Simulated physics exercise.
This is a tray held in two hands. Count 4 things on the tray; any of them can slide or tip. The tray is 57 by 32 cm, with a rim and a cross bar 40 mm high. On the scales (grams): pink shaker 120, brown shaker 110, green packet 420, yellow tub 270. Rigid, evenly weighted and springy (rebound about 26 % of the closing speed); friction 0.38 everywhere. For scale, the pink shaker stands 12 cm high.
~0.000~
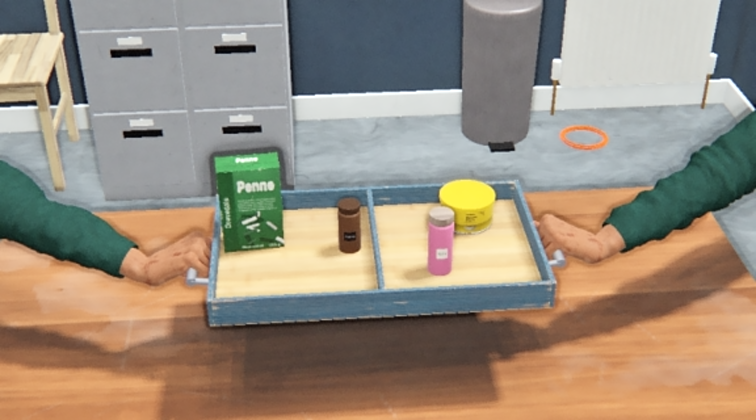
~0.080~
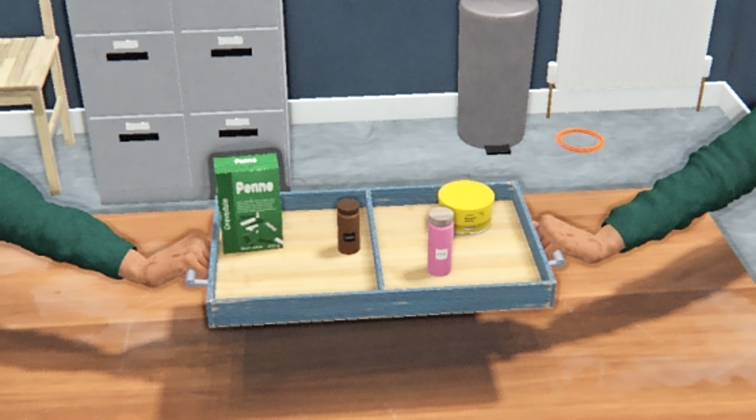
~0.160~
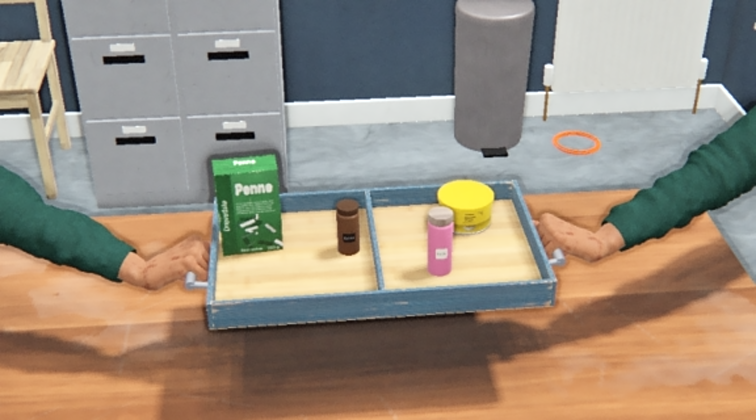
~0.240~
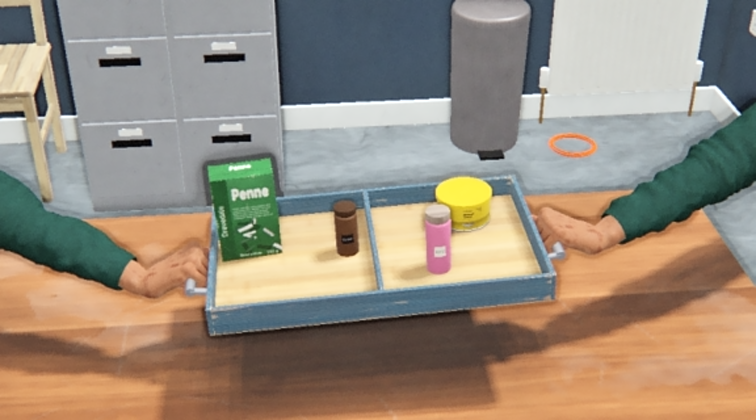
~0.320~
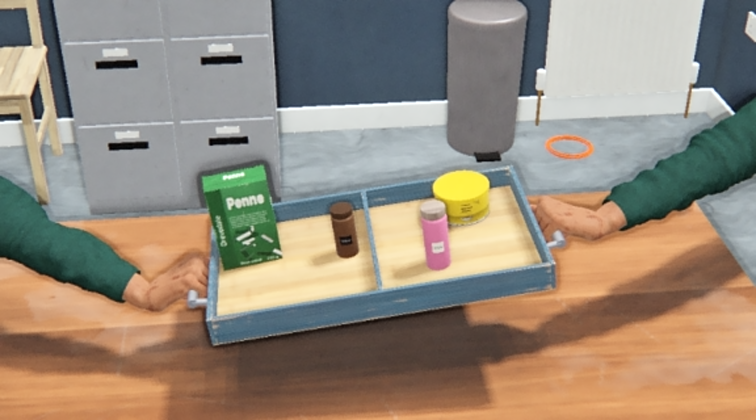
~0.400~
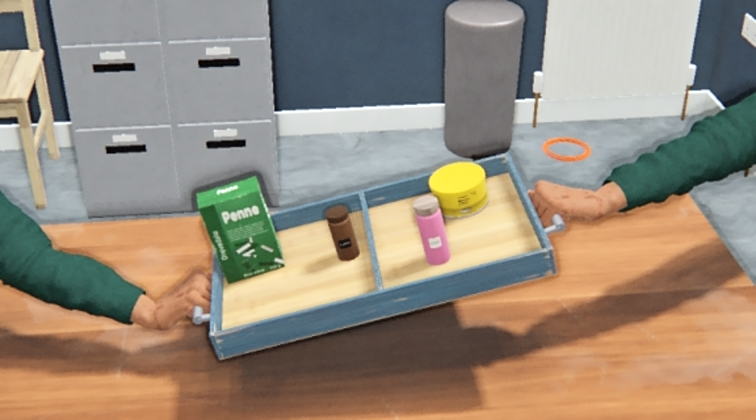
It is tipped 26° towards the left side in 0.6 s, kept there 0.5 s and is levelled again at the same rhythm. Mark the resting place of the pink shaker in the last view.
Resting place of the pink shaker: (399, 250).
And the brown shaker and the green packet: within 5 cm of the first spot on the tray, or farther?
The brown shaker ends elsewhere; the green packet stays put.
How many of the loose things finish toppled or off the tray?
In all, 1.
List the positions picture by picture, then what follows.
The first picture shows tray level; pink shaker (441, 242); brown shaker (349, 226).
The second picture shows tray level; yellow tub (466, 208); brown shaker (349, 227).
The third picture shows tray level; green packet (248, 206); yellow tub (465, 208).
The fourth picture shows tray tilted 3°, left edge down; brown shaker (347, 229); green packet (246, 211).
The fifth picture shows tray tilted 7°, left edge down; yellow tub (462, 199); brown shaker (344, 230).
The sixth picture shows tray tilted 13°, left edge down; pink shaker (432, 231); green packet (242, 231).
Around 0.70 s, tray tilted 26°, left edge down; pink shaker tipped 26° against what carries it near (404, 228); yellow tub shifted 2 cm.
Around 0.90 s, tray tilted 26°, left edge down; pink shaker tipped 62° against what carries it near (386, 245); yellow tub shifted 8 cm; brown shaker shifted 6 cm.
Around 1.00 s, tray tilted 26°, left edge down; pink shaker tipped 62° against what carries it near (386, 245); yellow tub shifted 12 cm; brown shaker shifted 10 cm.
Around 1.50 s, tray tilted 13°, left edge down; pink shaker tipped 62° against what carries it near (393, 247); brown shaker shifted 15 cm; yellow tub shifted 12 cm.
Finally (2.3 s), on their side or leaning hard on the tray, pink shaker; not toppled but over 5 cm from the start, brown shaker and yellow tub; green packet still in place (within 5 cm). Final places as that camera would see them, pink shaker near (399, 250).
